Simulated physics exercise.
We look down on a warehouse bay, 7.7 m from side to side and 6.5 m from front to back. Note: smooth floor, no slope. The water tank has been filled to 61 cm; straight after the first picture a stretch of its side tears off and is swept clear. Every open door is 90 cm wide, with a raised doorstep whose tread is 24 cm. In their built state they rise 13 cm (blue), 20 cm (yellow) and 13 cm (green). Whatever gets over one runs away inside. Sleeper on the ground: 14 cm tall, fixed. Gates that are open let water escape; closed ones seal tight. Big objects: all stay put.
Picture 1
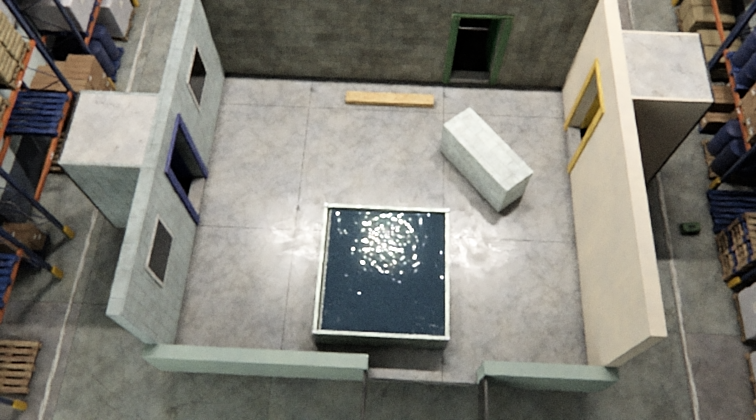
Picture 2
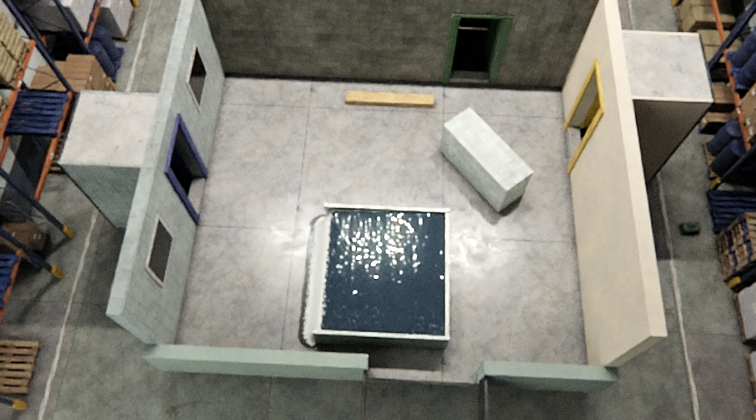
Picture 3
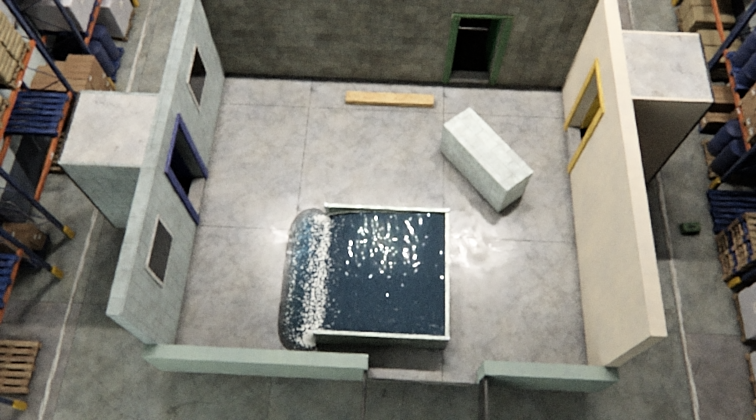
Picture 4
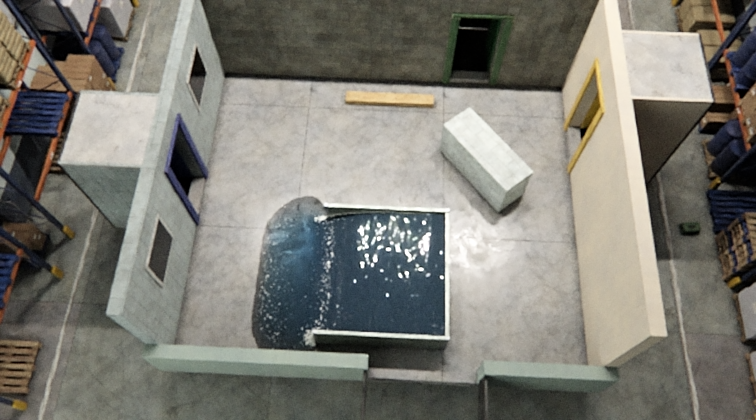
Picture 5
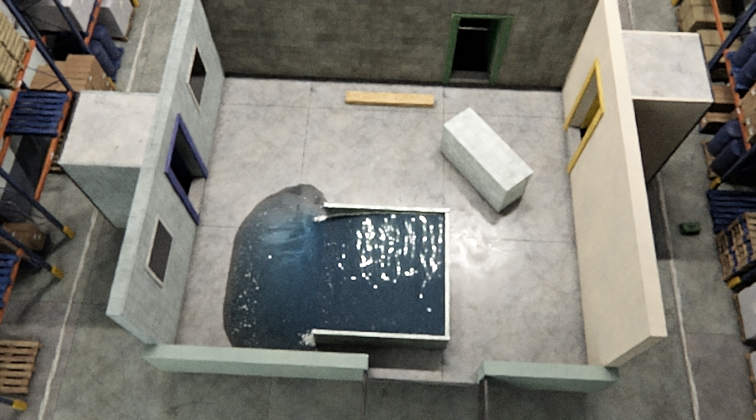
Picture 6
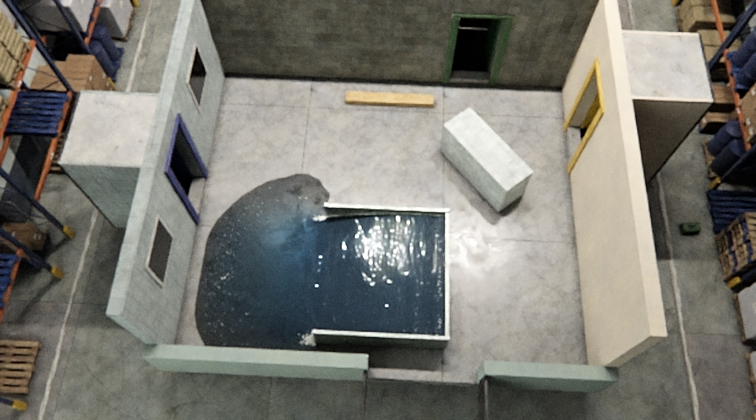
A square tank of dark water stood in a walled warehouse bay until its left side gave way, and the water poured out and spread leftward across the floor in a widening, rounded pool.
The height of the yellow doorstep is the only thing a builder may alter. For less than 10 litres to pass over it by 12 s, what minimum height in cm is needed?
It would have to be about 9 cm high.
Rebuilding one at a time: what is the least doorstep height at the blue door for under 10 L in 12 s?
Blue: Roughly 25 cm.
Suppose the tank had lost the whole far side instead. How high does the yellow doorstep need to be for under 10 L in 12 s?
In that case about 11.5 cm.
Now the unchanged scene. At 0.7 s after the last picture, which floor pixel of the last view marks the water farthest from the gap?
In the last picture, around (209, 161).
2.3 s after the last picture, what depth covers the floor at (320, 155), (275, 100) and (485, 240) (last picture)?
Roughly 0, then 4, then 0 cm.
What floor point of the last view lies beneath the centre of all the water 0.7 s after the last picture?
The balance point sits at roughly (323, 279).
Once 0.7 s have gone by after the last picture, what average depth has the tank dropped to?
Around 36 centimetres.
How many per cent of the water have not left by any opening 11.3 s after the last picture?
Around 92 in a hundred parts remain.
Then, 0.7 s after the last picture water covers 25 % of the floor, deepest (43 cm) near (175, 345); it has not reached the yellow door.
Then, 2.3 s after the last picture water covers 30 % of the floor, deepest (36 cm) near (175, 345); it has not reached the yellow door.
Then, 11.3 s after the last picture water covers 95 % of the floor, deepest (14 cm) near (582, 375); 7 cm at the yellow door, 0 litres in over its 20 cm doorstep.
At the yellow door as built, the water peaked near 12 cm, 7.1 s after the last picture.
With a doorstep of 7.5 cm, 20 litres would have come in within the 12 s; with 10 cm, 5 litres. So under 10 litres takes about 9 cm.
